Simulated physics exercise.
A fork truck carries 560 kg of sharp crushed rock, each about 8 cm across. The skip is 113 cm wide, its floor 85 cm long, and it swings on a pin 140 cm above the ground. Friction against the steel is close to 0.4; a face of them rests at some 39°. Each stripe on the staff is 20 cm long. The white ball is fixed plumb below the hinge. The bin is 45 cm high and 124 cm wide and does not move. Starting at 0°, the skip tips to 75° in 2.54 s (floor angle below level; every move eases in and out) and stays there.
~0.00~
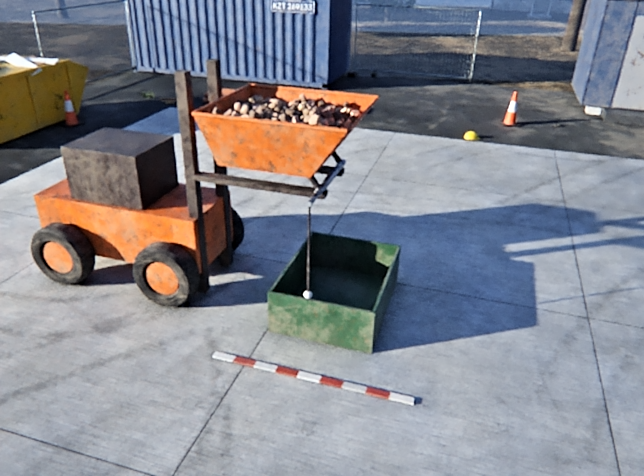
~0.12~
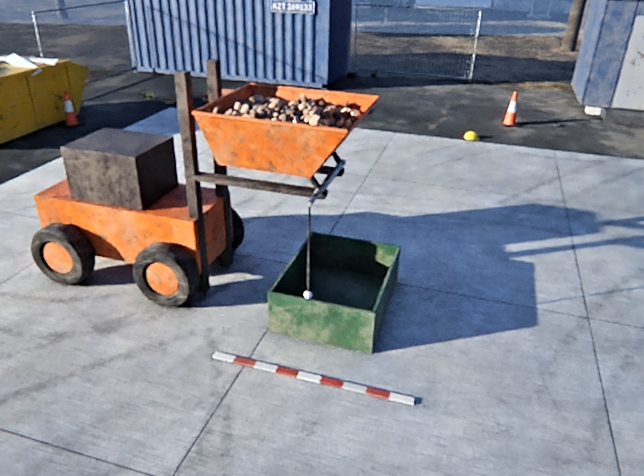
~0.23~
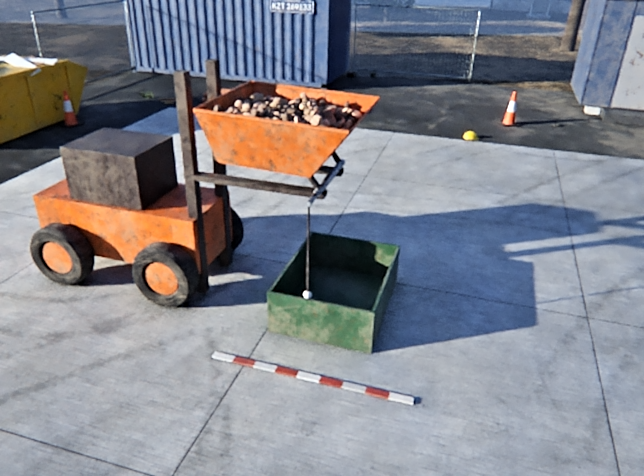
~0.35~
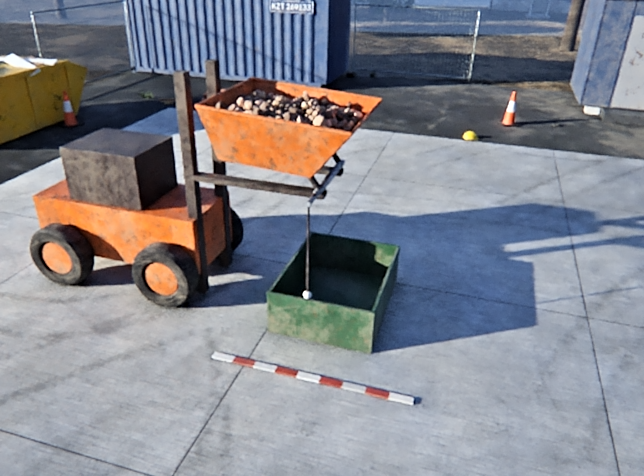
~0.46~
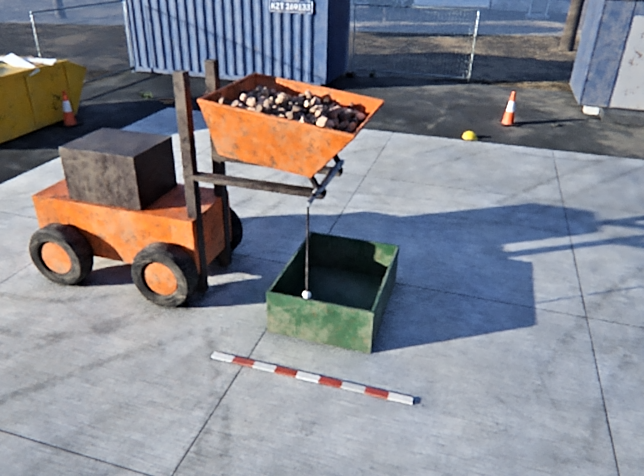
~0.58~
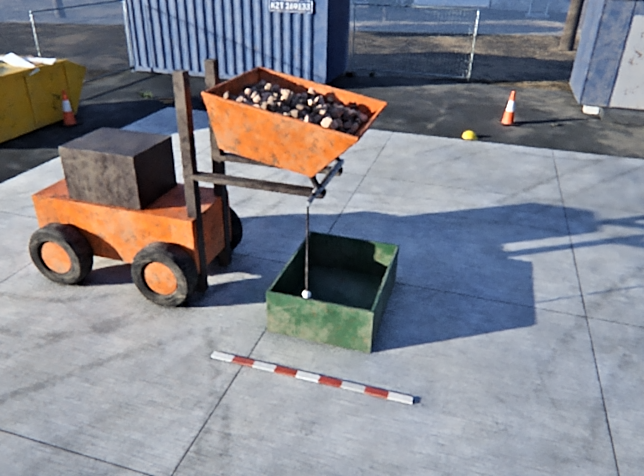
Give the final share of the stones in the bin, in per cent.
Close to 0 in a hundred.
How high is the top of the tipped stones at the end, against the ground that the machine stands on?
Some 58 cm above that level.
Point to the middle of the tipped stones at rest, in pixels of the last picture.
Around (437, 319).
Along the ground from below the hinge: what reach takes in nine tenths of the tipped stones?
Roughly 170 cm ahead of it.
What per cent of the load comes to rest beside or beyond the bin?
Some 100 per cent of the load.
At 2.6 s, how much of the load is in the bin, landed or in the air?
About 0 per cent by then.
After 1.9 s the floor is at 63°; 100 % in the skip; the foremost stones are at (403, 192).
After 2.6 s the floor is at 75°; 66 % in the skip, 34 % beside or beyond the bin; the foremost stones are at (485, 337).
After 3.0 s the floor is at 75°; 44 % in the skip, 56 % beside or beyond the bin; the foremost stones are at (531, 337).
After 5.7 s the floor is at 75°; 0 % in the skip, 100 % beside or beyond the bin; the foremost stones are at (567, 338).
